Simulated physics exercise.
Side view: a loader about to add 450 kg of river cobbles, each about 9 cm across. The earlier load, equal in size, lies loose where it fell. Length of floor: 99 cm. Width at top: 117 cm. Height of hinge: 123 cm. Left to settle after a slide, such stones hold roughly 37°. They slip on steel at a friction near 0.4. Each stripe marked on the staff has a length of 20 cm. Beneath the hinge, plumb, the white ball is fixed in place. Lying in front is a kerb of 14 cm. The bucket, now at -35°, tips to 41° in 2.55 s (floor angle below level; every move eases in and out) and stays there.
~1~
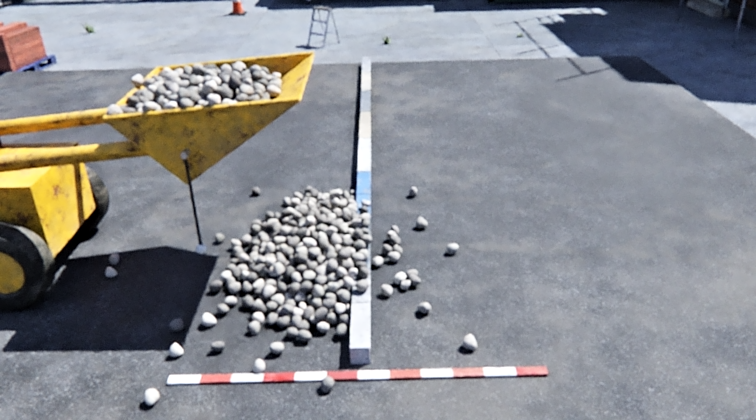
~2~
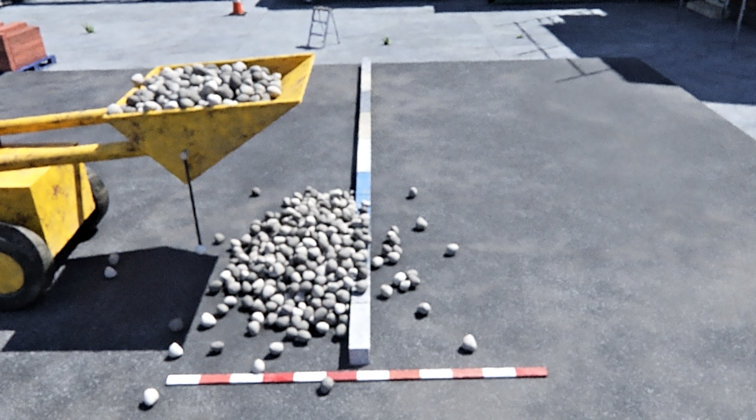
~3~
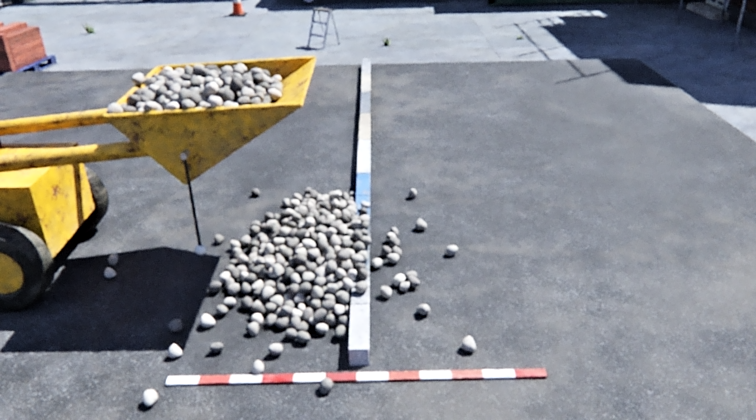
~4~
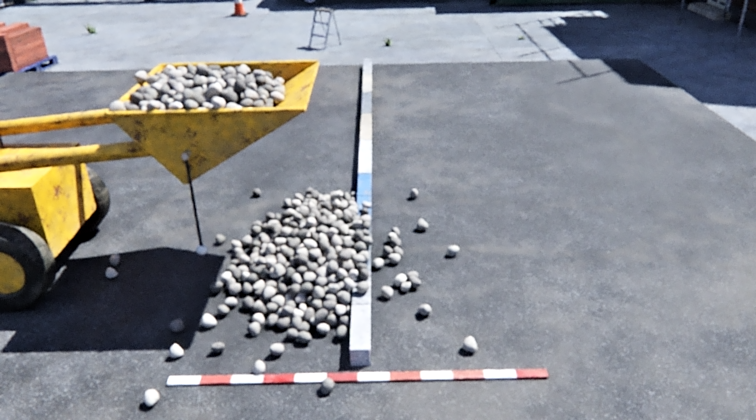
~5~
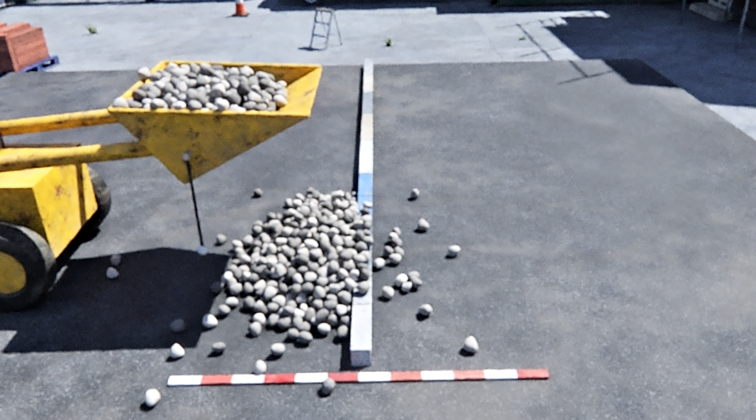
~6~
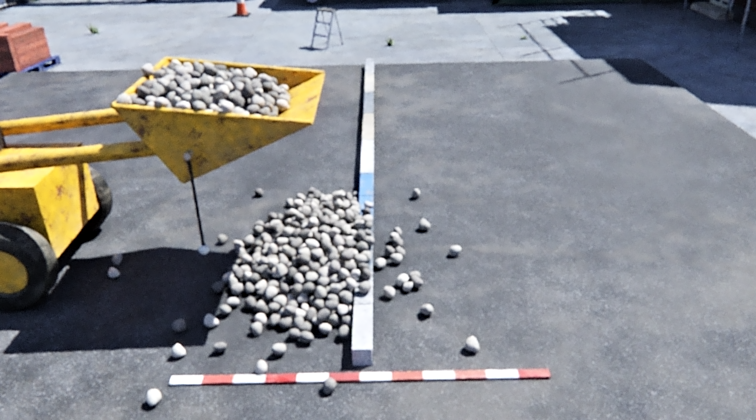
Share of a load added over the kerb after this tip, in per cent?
Some 37 %.
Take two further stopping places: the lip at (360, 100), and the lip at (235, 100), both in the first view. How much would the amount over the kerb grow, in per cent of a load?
About 90 and 0 per cent.
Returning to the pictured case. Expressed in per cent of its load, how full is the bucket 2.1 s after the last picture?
Close to 10 in a hundred.
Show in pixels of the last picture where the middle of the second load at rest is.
They settle centred around (344, 241).
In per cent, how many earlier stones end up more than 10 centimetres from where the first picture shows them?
10 %.
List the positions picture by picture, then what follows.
In the first picture, lip at (299, 100), floor tilted -35°, highest stones at (220, 73). The earlier load is highest near (319, 236), 27 cm above ground level, 97 % on this side of the kerb, 4 % over the kerb.
In the second picture, lip at (300, 101), floor tilted -35°, highest stones at (211, 75).
In the third picture, the bucket is at -33°, its lip at (301, 105); the top of the load is at (195, 76).
In the fourth picture, the bucket is at -31°, its lip at (304, 110); the top of the load is at (190, 76).
In the fifth picture, the bucket is at -28°, its lip at (308, 116); the top of the load is at (176, 76).
In the sixth picture, the bucket is at -24°, its lip at (312, 123); the top of the load is at (174, 74).
Then, 1.3 s after the last picture the floor is at 29°; in per cent of one load, 91 in the bucket, 105 on this side of the kerb, 4 over the kerb; the foremost stones are at (428, 266).
Then, 2.1 s after the last picture the floor is at 41°; in per cent of one load, 9 in the bucket, 167 on this side of the kerb, 24 over the kerb; the foremost stones are at (454, 246).
Then, 2.4 s after the last picture the floor is at 41°; in per cent of one load, 0 in the bucket, 163 on this side of the kerb, 37 over the kerb; the foremost stones are at (493, 233).
Then, 5.1 s after the last picture the floor is at 41°; in per cent of one load, 0 in the bucket, 159 on this side of the kerb, 41 over the kerb; the foremost stones are at (519, 229). Net gain over the kerb, 37.
